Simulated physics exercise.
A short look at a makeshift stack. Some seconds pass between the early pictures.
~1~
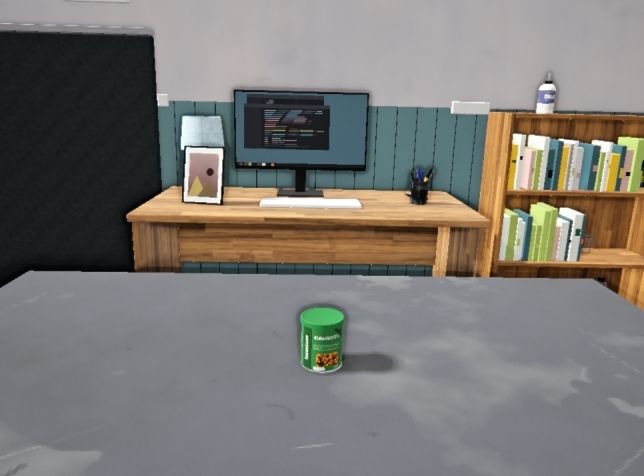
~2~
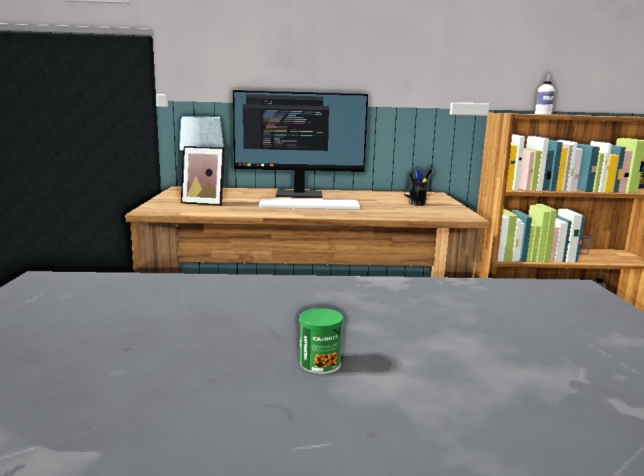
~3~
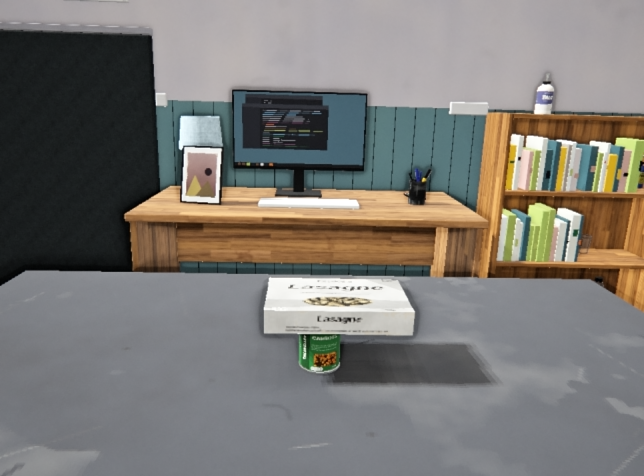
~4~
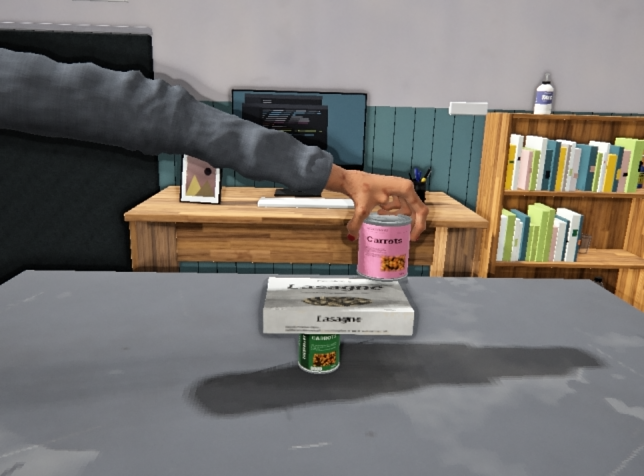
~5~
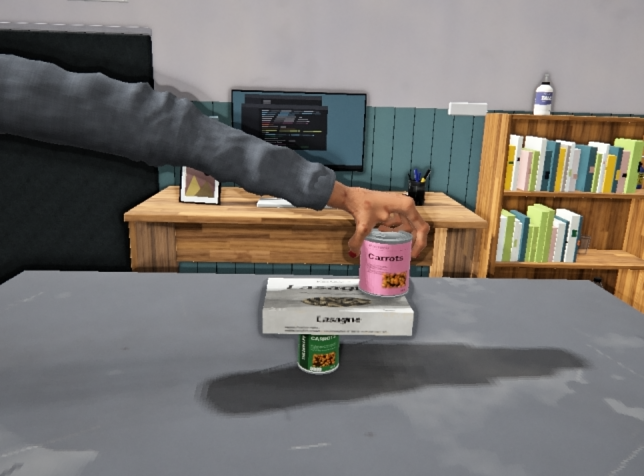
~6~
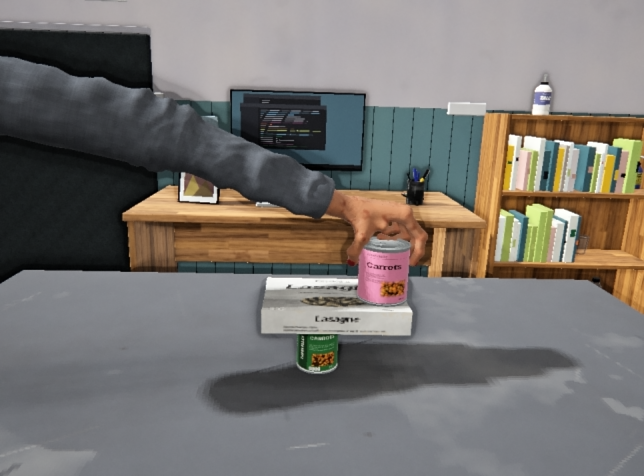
A white lasagne box appeared on top of a small green tin on a grey table, then a hand reached in from the left and lowered a pink carrot tin onto the box's right side, keeping hold of it.
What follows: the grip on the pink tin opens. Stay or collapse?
Outcome: The stack loses its balance.
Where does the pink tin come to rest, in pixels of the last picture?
Around (434, 334).
Then, 0.30 s past the last view, pink tin now fallen; white packet rocked 45° from its first pose.
Then, 0.40 s past the last view, white packet rocked 66° from its first pose.
Then, 0.50 s past the last view, white packet rocked 70° from its first pose.
Then, 0.90 s past the last view, white packet rocked 42° from its first pose.
Finally, fallen, pink tin; down or leaning hard in the stack, white packet; green tin still in place. Final places as the last picture's camera would see them, pink tin near (434, 334). The stack comes apart.
